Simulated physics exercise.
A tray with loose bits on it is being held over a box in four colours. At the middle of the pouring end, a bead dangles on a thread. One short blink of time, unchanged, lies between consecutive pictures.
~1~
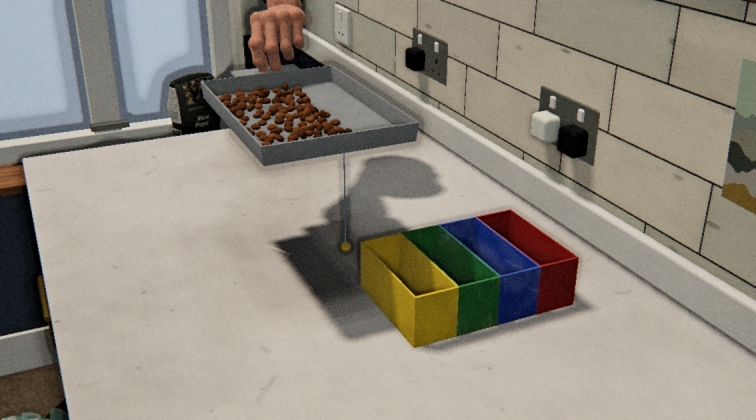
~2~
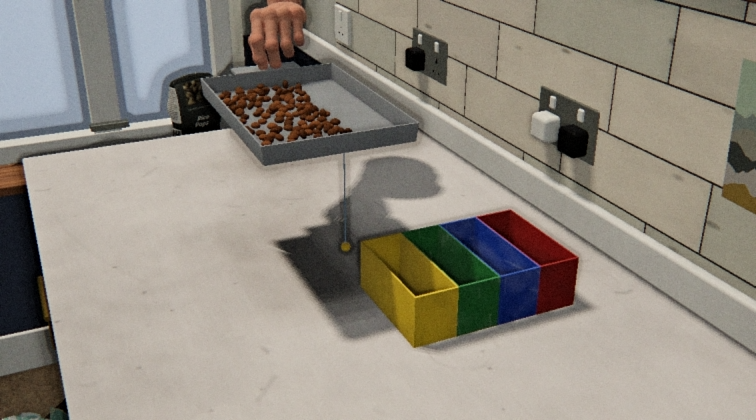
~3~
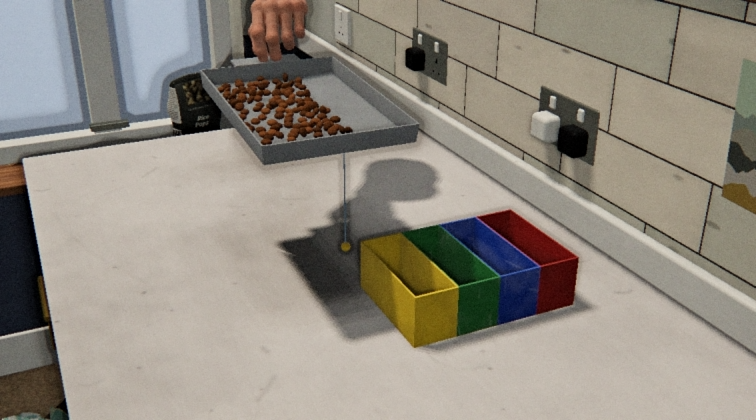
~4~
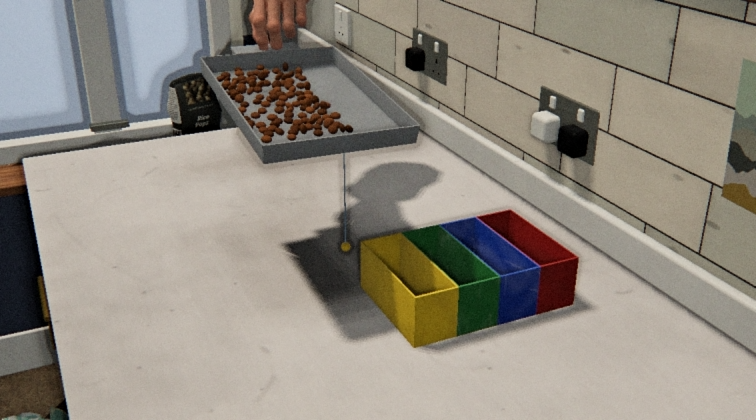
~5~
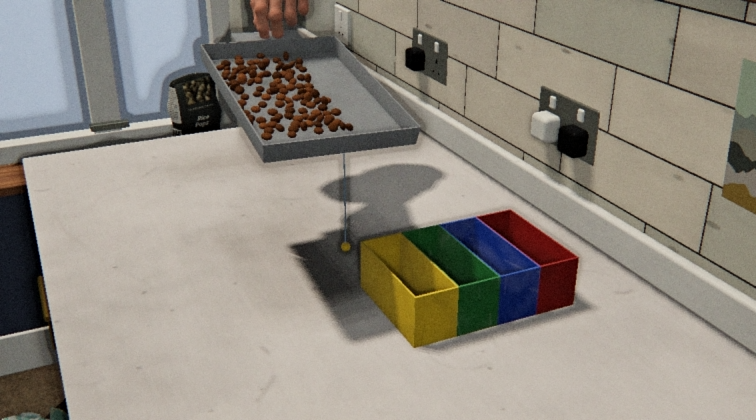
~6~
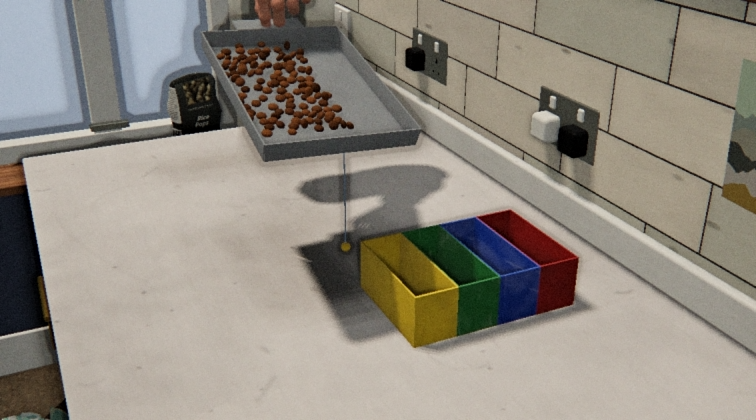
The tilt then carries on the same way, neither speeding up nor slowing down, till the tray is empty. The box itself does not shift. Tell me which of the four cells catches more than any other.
I would say the yellow cell.
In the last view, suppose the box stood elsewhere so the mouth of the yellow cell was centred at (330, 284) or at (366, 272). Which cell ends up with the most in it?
The blue one first, the green one second.
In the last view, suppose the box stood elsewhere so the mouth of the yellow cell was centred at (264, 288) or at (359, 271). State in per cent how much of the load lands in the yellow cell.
Trial 1 0%, trial 2 20%.
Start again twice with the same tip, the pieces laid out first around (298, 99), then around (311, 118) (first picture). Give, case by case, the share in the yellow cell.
About 50 and 40 per cent.
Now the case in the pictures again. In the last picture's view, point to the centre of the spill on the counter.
Roughly at (373, 348).
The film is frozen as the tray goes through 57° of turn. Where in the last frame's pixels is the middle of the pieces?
Close to (351, 122).
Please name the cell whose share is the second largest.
The cell in green.
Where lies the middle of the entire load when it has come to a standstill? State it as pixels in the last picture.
About (413, 320).
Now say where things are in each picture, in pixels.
Corners of the pouring end at (263, 146) and (416, 122), level; middle of the load at (283, 112), bits of dog kibble; bead on its thread at (346, 247); yellow cell at (436, 312); green cell at (478, 301); blue cell at (519, 291); red cell at (557, 281), in the first frame.
Corners of the pouring end at (263, 146) and (416, 122), level; middle of the load at (283, 110), in the second frame.
Corners of the pouring end at (263, 145) and (417, 123), tipped barely, lowest at the right corner; middle of the load at (283, 106), in the third frame.
Corners of the pouring end at (264, 144) and (418, 125), tipped a little, lowest at the right corner; middle of the load at (283, 99), in the fourth frame.
Corners of the pouring end at (265, 144) and (418, 126), tipped a little, lowest at the right corner; middle of the load at (284, 91), in the fifth frame.
Corners of the pouring end at (266, 144) and (419, 128), tipped a little, lowest at the right corner; middle of the load at (284, 84); yellow cell at (436, 312); green cell at (478, 301); blue cell at (519, 291); red cell at (557, 281), in the sixth frame.
Soon after the last picture, tray tipped steeply; all on the tray.
A little later, tray tipped right over; nearly all on the tray; a stray few in the yellow cell; a stray few in the green cell; a small part falling or outside the box.
Later still, tray tipped past a quarter turn; about a third in the yellow cell; about a quarter in the green cell; a stray few in the blue cell; about a third falling or outside the box.
At rest, tray tipped past a quarter turn; about a third in the yellow cell; about a quarter in the green cell; a stray few in the blue cell; none in the red cell; about a third outside the box.
